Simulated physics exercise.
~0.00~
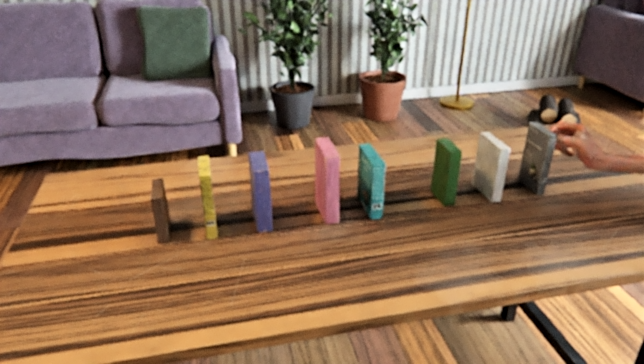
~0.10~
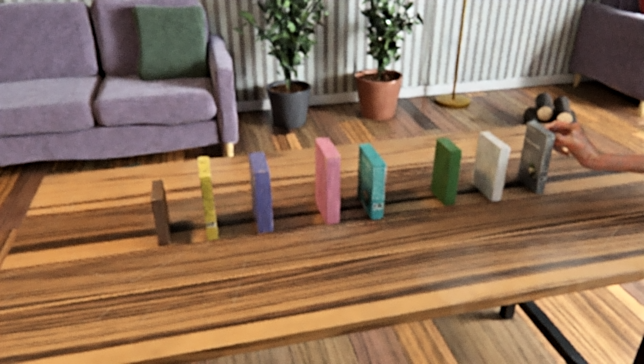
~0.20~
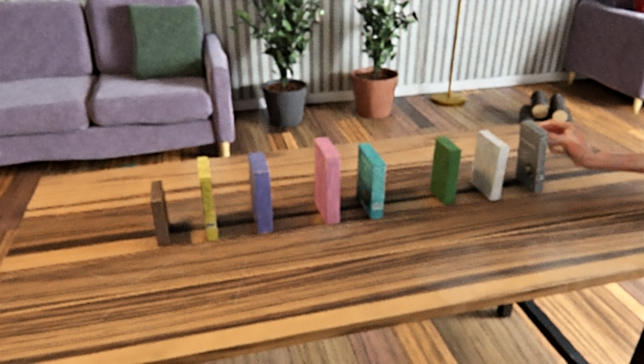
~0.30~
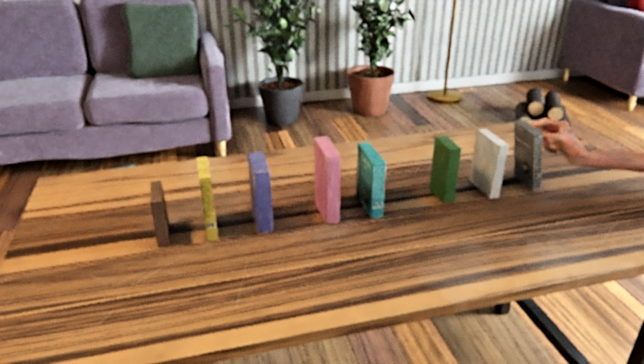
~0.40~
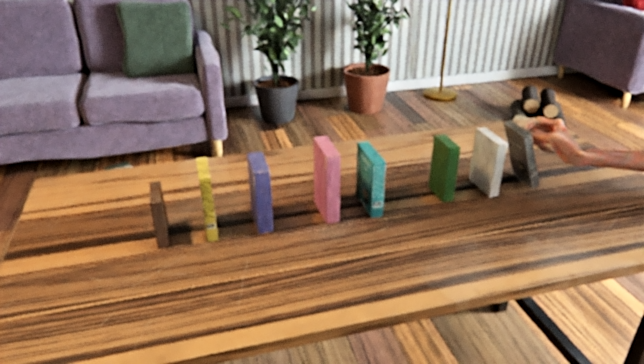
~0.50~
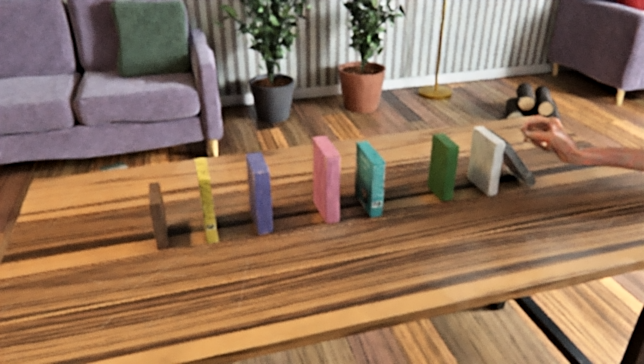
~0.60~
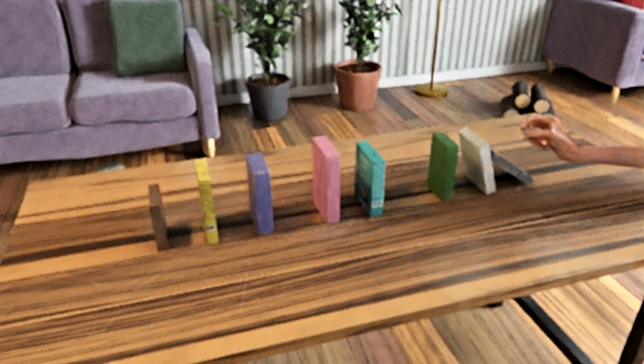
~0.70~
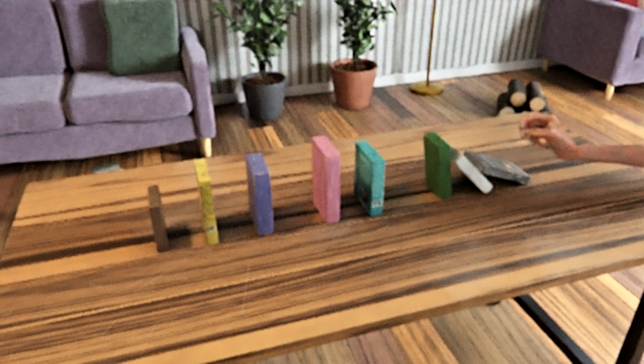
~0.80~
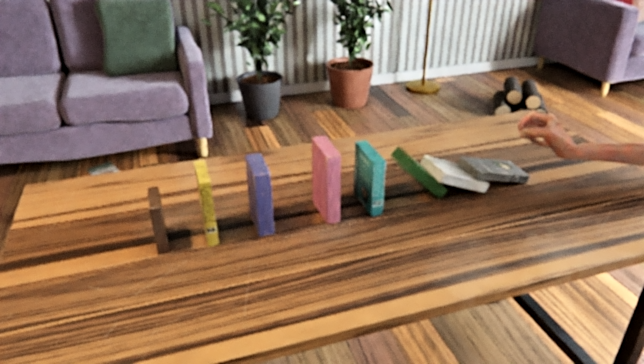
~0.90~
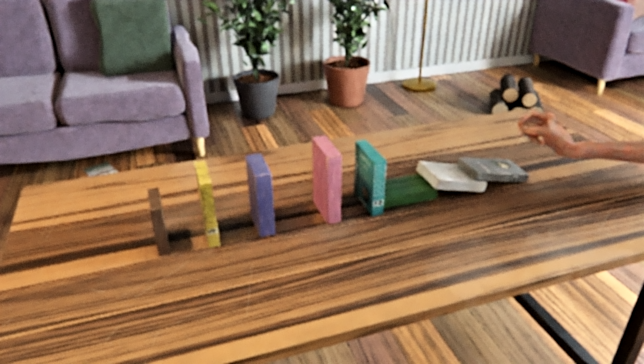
A hand tips the grey block, toppling the white and green ones before the turquoise.
